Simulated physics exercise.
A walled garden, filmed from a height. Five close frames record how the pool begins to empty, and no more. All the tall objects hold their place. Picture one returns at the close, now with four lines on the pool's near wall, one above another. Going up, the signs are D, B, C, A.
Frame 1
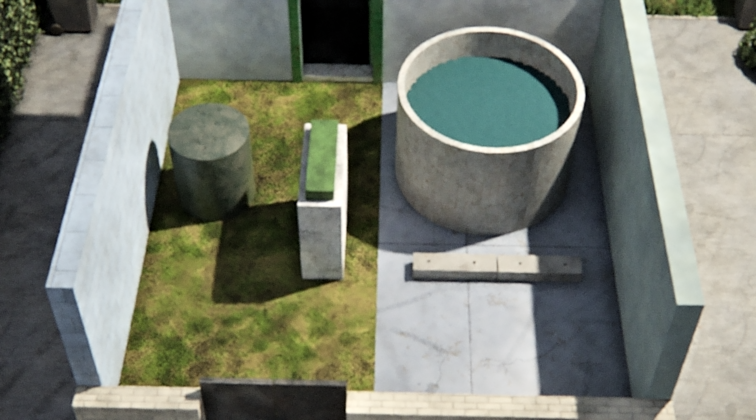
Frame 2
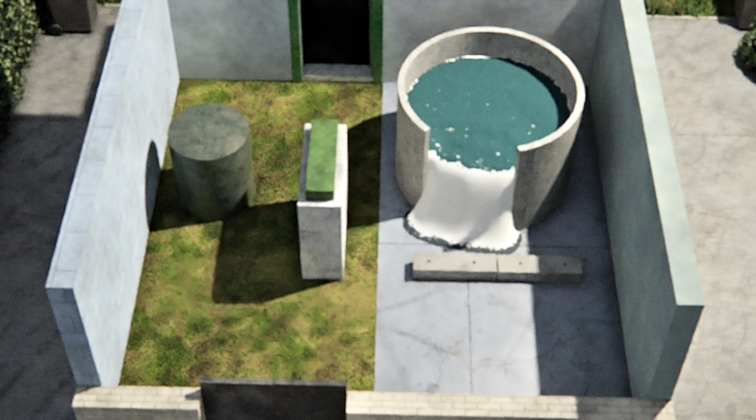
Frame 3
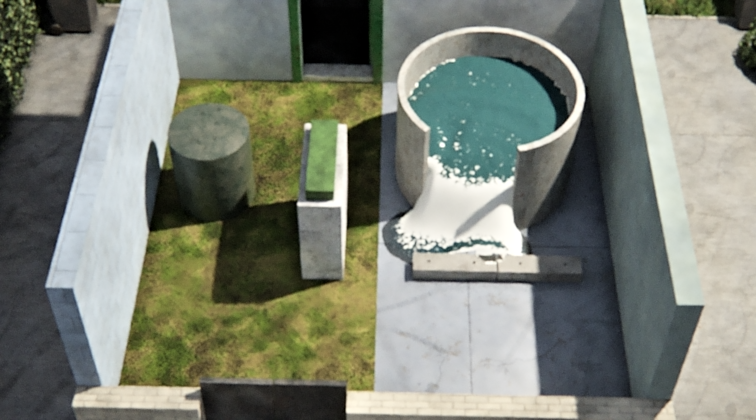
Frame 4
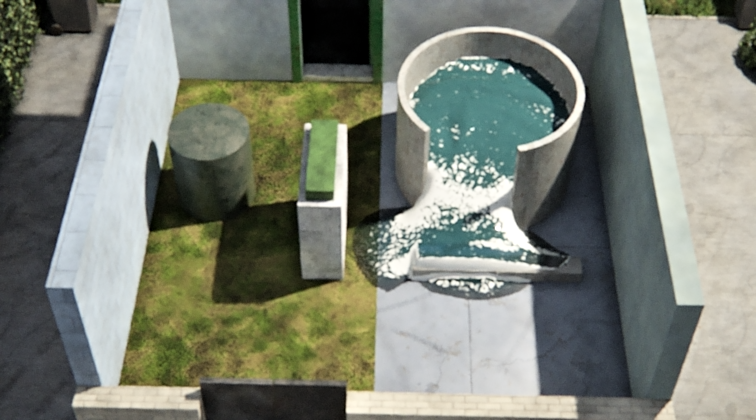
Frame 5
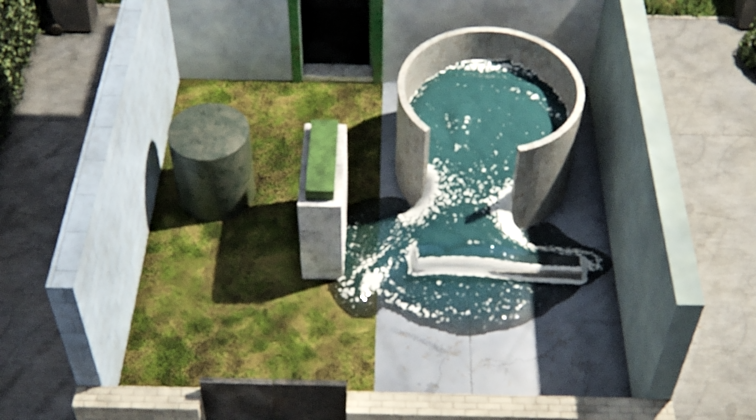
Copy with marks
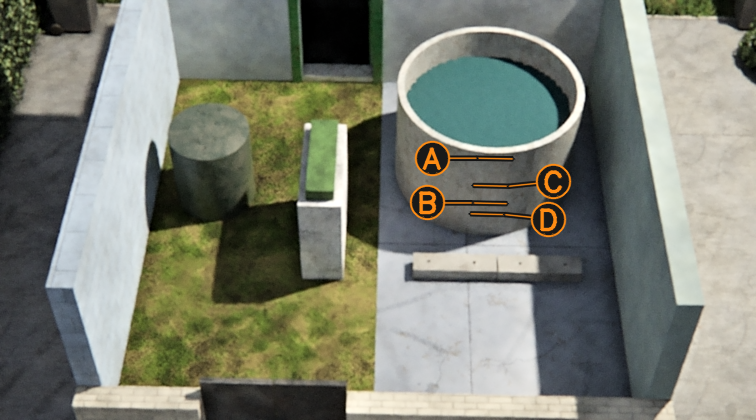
At the start, blue-green water rests in a round stone pool inside a walled garden, beside a cylinder and a grass-topped block. Then a gap appears in the pool's front and water pours through, foaming white onto the paving. It reaches the low bar, washes over it, and spreads left toward the block.
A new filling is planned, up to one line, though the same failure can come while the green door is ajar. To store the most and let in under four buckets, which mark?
The limit is C.
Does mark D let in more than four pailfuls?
No.
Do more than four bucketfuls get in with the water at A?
Yes, that goes wrong.
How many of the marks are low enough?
Three.
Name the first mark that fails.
Here it is mark A.
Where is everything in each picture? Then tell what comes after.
Water in the pool at rest, its middle at (488, 111); foot of the green doorway at (338, 82); shut gate at (274, 387), in the first picture.
Front seen at (517, 235), 2 % of the ground wet, in the second picture.
Front seen at (394, 245), 4 % of the ground wet, in the third picture.
Front seen at (568, 261), 9 % of the ground wet, in the fourth picture.
Front seen at (343, 299), 16 % of the ground wet, in the fifth picture.
On the marked copy, A at (494, 158); B at (489, 203); C at (491, 185); D at (487, 214); from the bottom up D, B, C, A.
With A, about 15 bucketfuls get in.
With B, nothing gets over.
With C, a splash gets over, under a bucket.
With D, nothing gets over.
